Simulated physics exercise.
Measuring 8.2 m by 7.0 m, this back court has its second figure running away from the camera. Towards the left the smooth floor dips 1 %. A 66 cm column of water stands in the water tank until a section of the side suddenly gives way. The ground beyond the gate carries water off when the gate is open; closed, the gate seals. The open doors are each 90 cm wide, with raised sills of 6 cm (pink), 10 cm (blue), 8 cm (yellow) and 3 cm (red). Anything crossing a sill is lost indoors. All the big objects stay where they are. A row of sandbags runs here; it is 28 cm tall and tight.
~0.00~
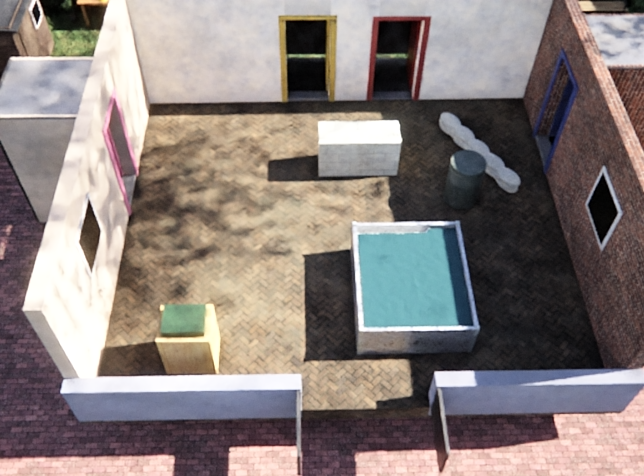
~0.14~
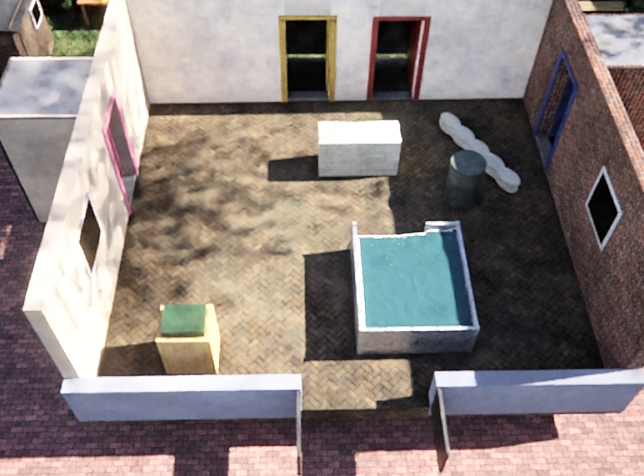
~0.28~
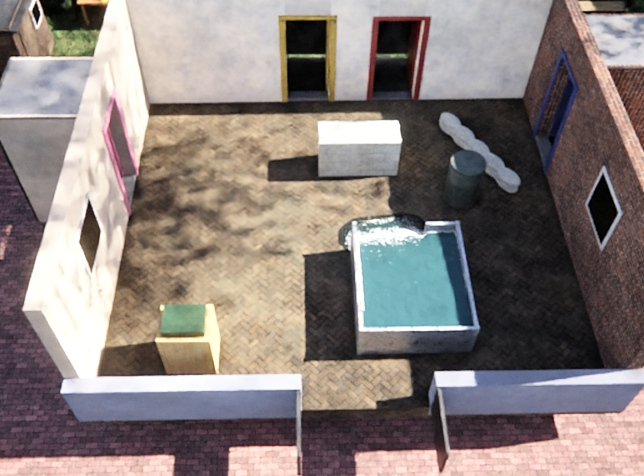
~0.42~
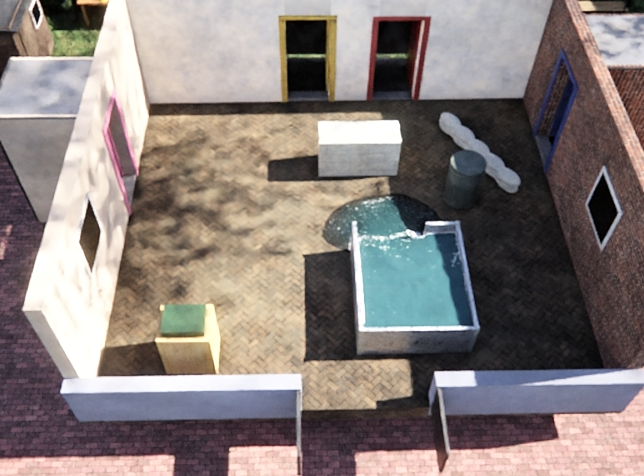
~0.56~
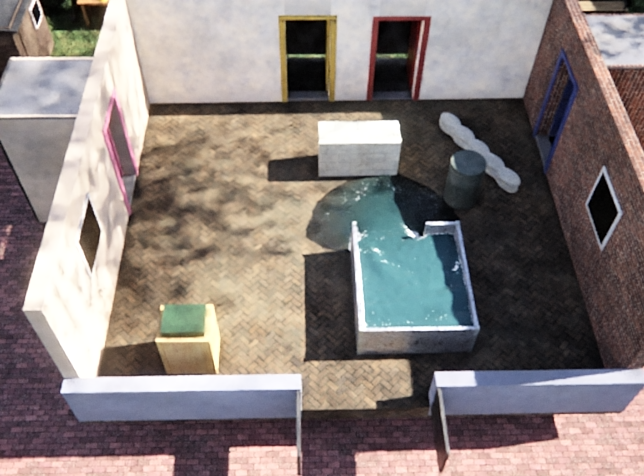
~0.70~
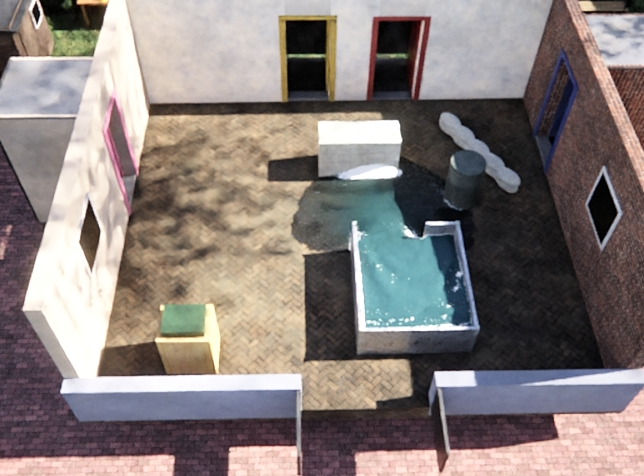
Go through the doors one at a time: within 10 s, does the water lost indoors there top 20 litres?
In order: At the pink door I expect the water to rise above the limit; at the blue door I expect the water to hold within the limit; at the yellow door I expect the water to hold within the limit; at the red door I expect the water to rise above the limit.
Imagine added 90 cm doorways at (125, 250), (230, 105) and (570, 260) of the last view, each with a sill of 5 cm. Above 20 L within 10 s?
More, more, less.
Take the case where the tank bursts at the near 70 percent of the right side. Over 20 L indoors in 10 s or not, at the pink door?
Relative to that limit, pink ends up on the low side.
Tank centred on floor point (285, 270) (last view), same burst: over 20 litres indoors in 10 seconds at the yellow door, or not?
Against that limit: Yellow above.
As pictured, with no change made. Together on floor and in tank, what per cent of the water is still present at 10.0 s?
Roughly 86 per cent is still there.
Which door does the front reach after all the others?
The blue door.
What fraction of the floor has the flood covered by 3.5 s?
45 %.
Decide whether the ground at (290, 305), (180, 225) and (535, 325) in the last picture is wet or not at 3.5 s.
Listed in turn: Spared so far / swamped / spared so far.
After 1.4 s water covers 15 % of the floor and is deepest (40 cm) near (373, 182); pink door not reached, blue door not reached, yellow door not reached, red door not reached.
After 2.2 s water covers 25 % of the floor and is deepest (34 cm) near (374, 189); pink door not reached, blue door not reached, yellow door not reached, red door 9 cm at the sill, 5 L in.
After 3.5 s water covers 45 % of the floor and is deepest (22 cm) near (148, 118); pink door 14 cm at the sill, 34 L in, blue door not reached, yellow door 2 cm at the sill, 0 L in, red door 12 cm at the sill, 74 L in.
After 6.0 s water covers 65 % of the floor and is deepest (12 cm) near (365, 189); pink door 11 cm at the sill, 91 L in, blue door 1 cm at the sill, 0 L in, yellow door 4 cm at the sill, 0 L in, red door 9 cm at the sill, 154 L in.
After 10.0 s water covers 85 % of the floor and is deepest (12 cm) near (95, 400); pink door 10 cm at the sill, 136 L in, blue door 2 cm at the sill, 0 L in, yellow door 2 cm at the sill, 0 L in, red door 5 cm at the sill, 198 L in.
